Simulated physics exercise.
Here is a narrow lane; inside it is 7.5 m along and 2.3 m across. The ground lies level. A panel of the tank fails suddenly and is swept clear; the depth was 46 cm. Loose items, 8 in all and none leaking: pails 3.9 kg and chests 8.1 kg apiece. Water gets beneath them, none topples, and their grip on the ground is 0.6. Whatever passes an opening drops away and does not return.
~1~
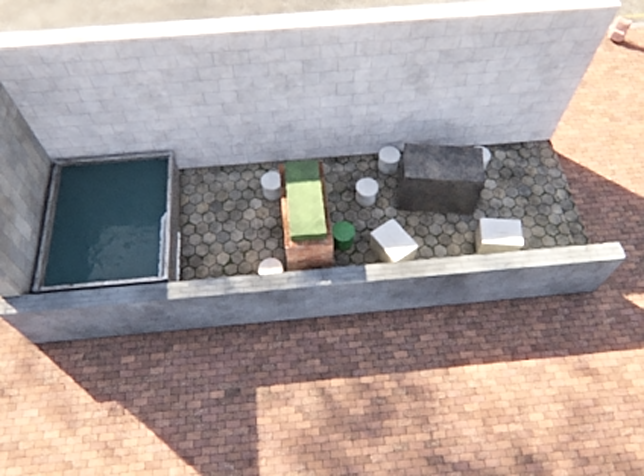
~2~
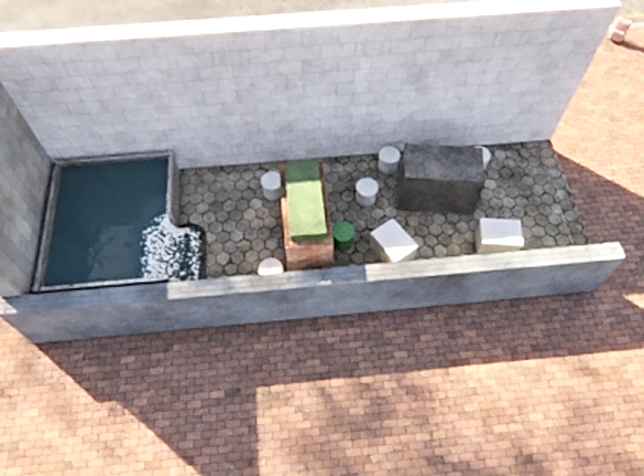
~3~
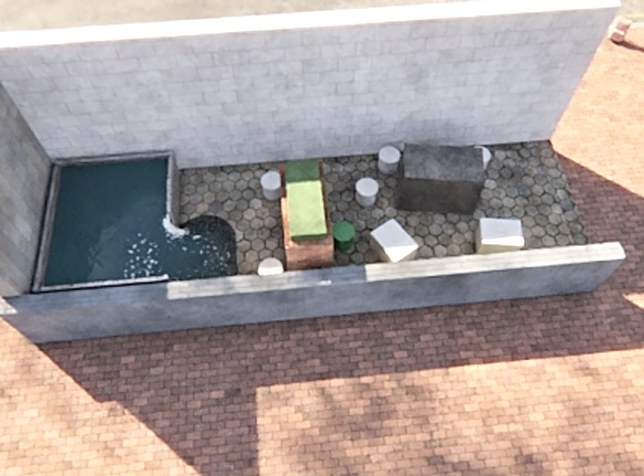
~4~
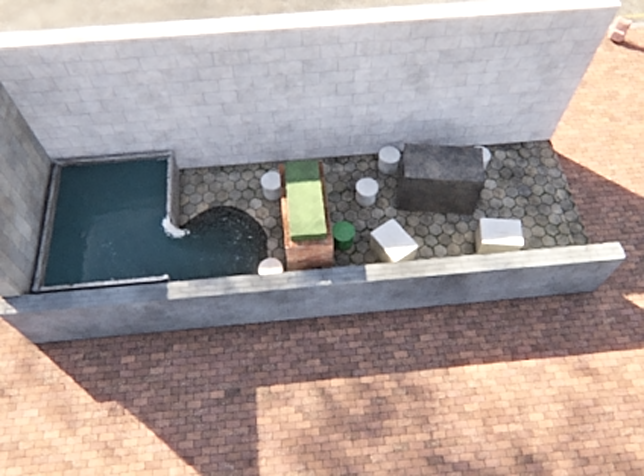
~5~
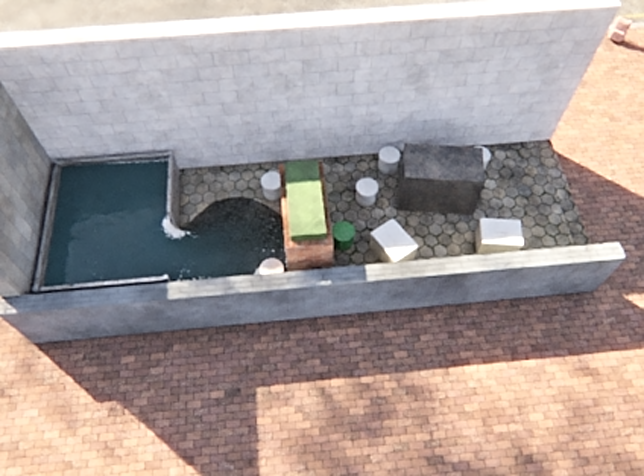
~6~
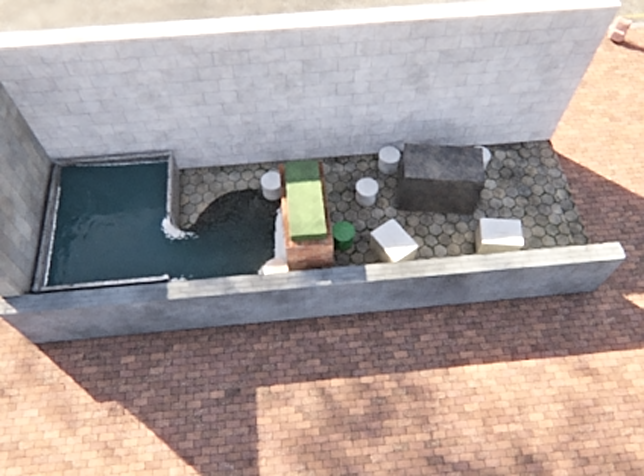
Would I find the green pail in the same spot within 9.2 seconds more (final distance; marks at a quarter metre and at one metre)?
Green pail slides a little.
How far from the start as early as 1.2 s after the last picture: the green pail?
About 0 cm.
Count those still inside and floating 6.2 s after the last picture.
4 of them.
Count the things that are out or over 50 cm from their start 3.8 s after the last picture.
5 of them.
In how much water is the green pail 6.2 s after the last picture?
About 4 cm.
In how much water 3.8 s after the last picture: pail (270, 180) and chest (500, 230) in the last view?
Roughly 6 and 1 cm.
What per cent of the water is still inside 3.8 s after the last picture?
About 98 per cent.
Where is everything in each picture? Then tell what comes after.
In the first picture, the green pail at (343, 231) rests on the ground; 3.1 m2 under water; 0 of 8 have shifted.
In the second picture, the green pail at (343, 231), on the bottom; water covers 3.5 m2; 0 of 8 have shifted.
In the third picture, the green pail at (343, 231), on the bottom; water covers 4.1 m2; 0 of 8 have shifted.
In the fourth picture, the green pail at (343, 231) rests on the ground; water covers 4.8 m2; 0 of 8 have shifted.
In the fifth picture, the green pail at (343, 231) rests on the ground; 5.3 m2 under water; 0 of 8 have shifted.
In the sixth picture, the green pail at (343, 231), on the bottom; 5.6 m2 under water; 1 of 8 have shifted.
Then, 1.2 s after the last picture the green pail is near (343, 231), 0.0 m from its start, aground; 0 of 8 are out; 2 afloat.
Then, 3.8 s after the last picture the green pail is near (343, 232), 0.0 m from its start, aground; 0 of 8 are out; 4 afloat.
Then, 6.2 s after the last picture the green pail is near (344, 209), 0.4 m from its start, aground; 0 of 8 are out; 4 afloat.
Then, 9.2 s after the last picture the green pail is near (344, 197), 0.6 m from its start, aground; 0 of 8 are out; 2 afloat.
